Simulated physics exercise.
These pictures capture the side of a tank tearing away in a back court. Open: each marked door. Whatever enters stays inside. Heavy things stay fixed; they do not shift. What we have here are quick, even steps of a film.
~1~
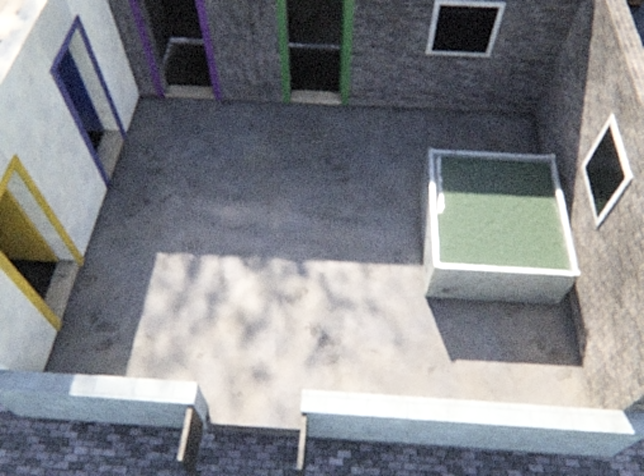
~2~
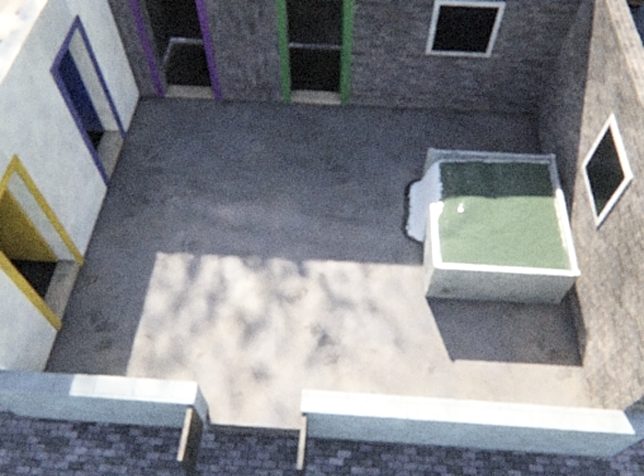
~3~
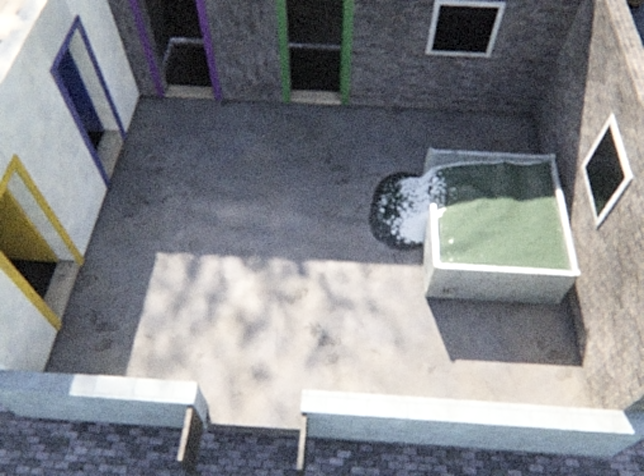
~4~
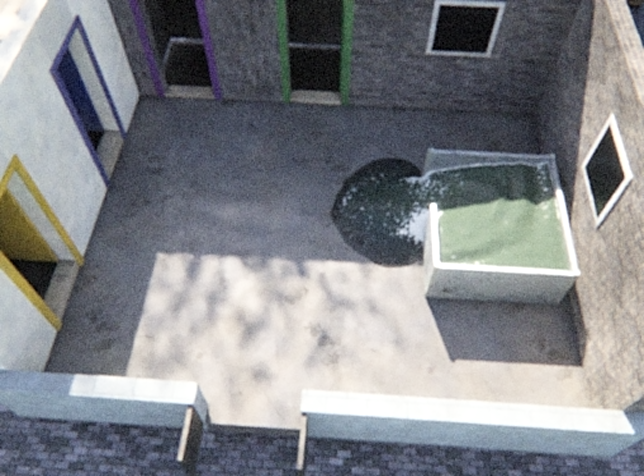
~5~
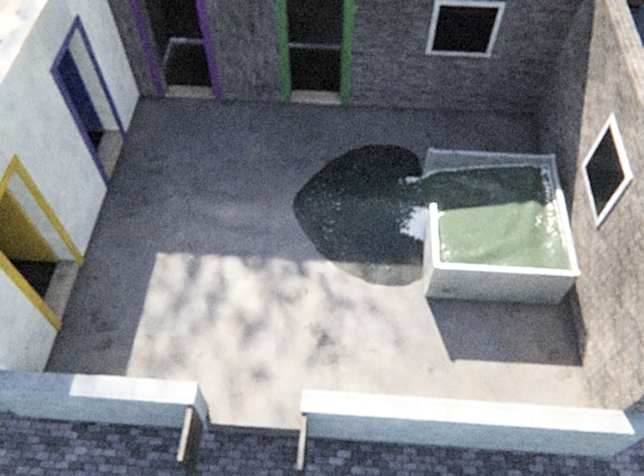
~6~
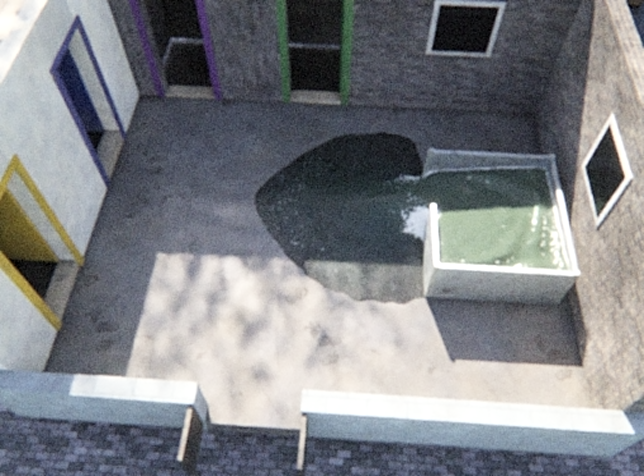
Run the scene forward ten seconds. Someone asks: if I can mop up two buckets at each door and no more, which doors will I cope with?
I expect the yellow door to see two buckets at most; I expect the purple door to see over two buckets; I expect the green door to see over two buckets; I expect the blue door to see two buckets at most.
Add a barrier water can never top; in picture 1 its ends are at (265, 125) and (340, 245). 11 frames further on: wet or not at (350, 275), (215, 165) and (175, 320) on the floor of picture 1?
Results in order: Swamped / bone-dry / bone-dry.
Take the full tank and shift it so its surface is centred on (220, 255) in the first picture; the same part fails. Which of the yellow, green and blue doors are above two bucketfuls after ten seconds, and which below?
The yellow one exceeds the limit, the green one stays within the limit, and the blue one stays within the limit.
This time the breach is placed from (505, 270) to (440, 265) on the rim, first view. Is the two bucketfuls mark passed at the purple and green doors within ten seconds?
Lab note: Purple door above the mark, green door below the mark.
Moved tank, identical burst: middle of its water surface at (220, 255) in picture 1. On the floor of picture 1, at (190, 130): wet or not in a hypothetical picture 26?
Point status: Waterlogged.
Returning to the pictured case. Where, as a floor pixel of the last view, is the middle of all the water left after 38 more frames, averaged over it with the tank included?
Around pixel (268, 234).
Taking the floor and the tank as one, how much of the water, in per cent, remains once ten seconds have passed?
About 88 %.
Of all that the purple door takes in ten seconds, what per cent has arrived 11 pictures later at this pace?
Around 0 in a hundred.
A moment on, water covers 45 % of the floor; the yellow door not reached, the purple door not reached, the green door wet at the sill, nothing in, the blue door not reached.
Next, water covers 60 % of the floor; the yellow door wet at the sill, nothing in, the purple door under two buckets in, the green door over two buckets in, the blue door wet at the sill, nothing in.
Then, water covers 65 % of the floor; the yellow door wet at the sill, nothing in, the purple door over two buckets in, the green door over two buckets in, the blue door wet at the sill, nothing in.
Later, water covers 65 % of the floor; the yellow door wet at the sill, nothing in, the purple door far over two buckets in, the green door over two buckets in, the blue door wet at the sill, nothing in.
In the end, water covers 85 % of the floor; the yellow door wet at the sill, nothing in, the purple door far over two buckets in, the green door over two buckets in, the blue door wet at the sill, nothing in.
